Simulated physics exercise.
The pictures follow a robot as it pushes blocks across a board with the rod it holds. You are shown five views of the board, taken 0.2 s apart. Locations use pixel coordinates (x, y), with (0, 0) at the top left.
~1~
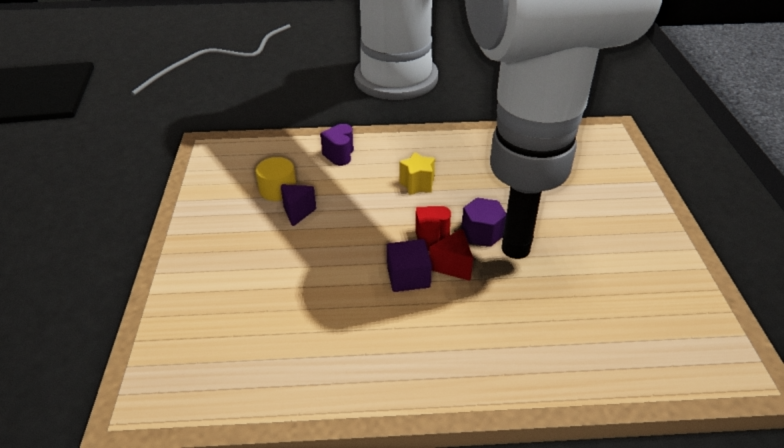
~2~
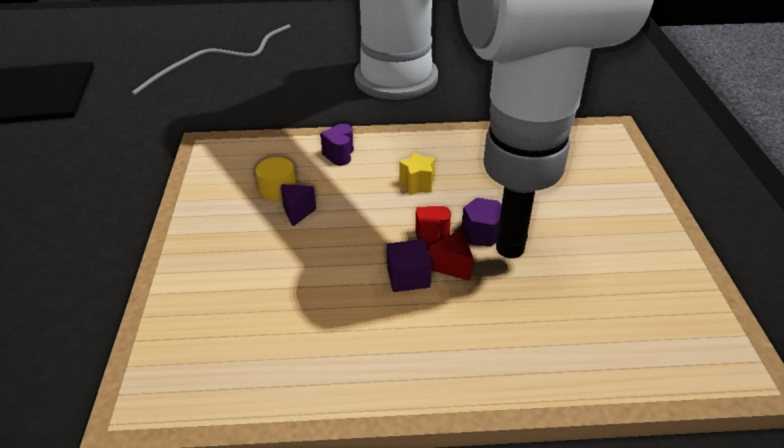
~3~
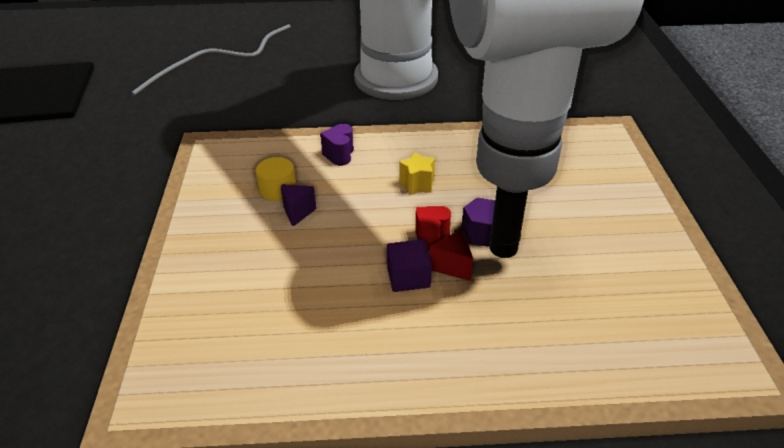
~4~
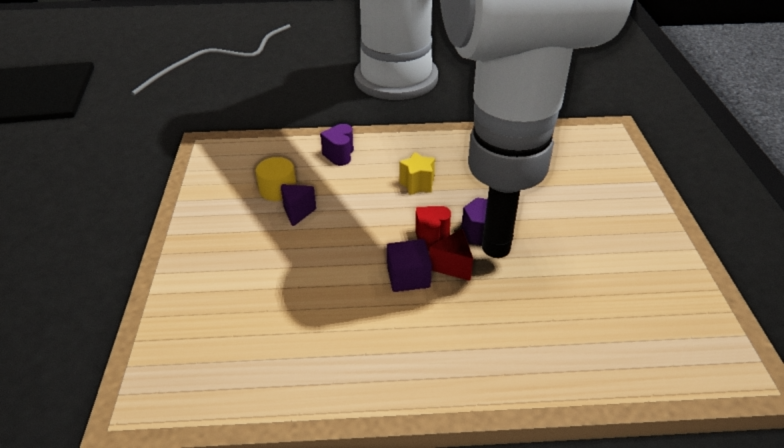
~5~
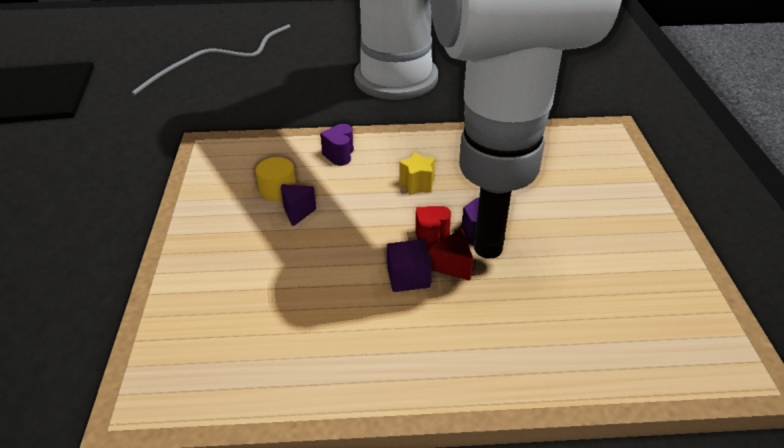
A robot arm with a black rod moving slowly left toward red and purple blocks on a wooden board, the blocks staying still.
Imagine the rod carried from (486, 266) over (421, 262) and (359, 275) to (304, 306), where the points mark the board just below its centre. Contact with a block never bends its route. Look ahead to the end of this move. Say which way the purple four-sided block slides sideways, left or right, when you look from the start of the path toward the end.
So, looking from the first point of the path to the last, the purple four-sided block moves leftwards.
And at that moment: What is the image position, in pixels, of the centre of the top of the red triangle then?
Its top face will be centred at roughly (271, 279).
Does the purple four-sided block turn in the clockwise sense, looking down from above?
Going by the path, no.
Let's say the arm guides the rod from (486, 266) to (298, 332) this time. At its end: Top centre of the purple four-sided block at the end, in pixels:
That would be at about pixel (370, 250).
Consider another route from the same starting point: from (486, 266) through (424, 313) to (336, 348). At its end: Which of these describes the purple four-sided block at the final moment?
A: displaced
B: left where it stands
My pick is B.
What follows on the original path. One third of the way, rod at (421, 246); purple four-sided block at (374, 258), turned 50° anticlockwise; red heart-shaped block at (426, 212), turned 35° clockwise; red triangle at (393, 238).
Two thirds of the way, rod at (358, 259); purple four-sided block at (334, 282), turned 80° anticlockwise; red heart-shaped block at (426, 212), turned 35° clockwise; red triangle at (327, 257), turned 20° anticlockwise.
At the end, rod at (301, 290); purple four-sided block at (318, 306), turned 115° anticlockwise; red heart-shaped block at (426, 212), turned 35° clockwise; red triangle at (271, 279), turned 20° clockwise; purple hexagonal block still.
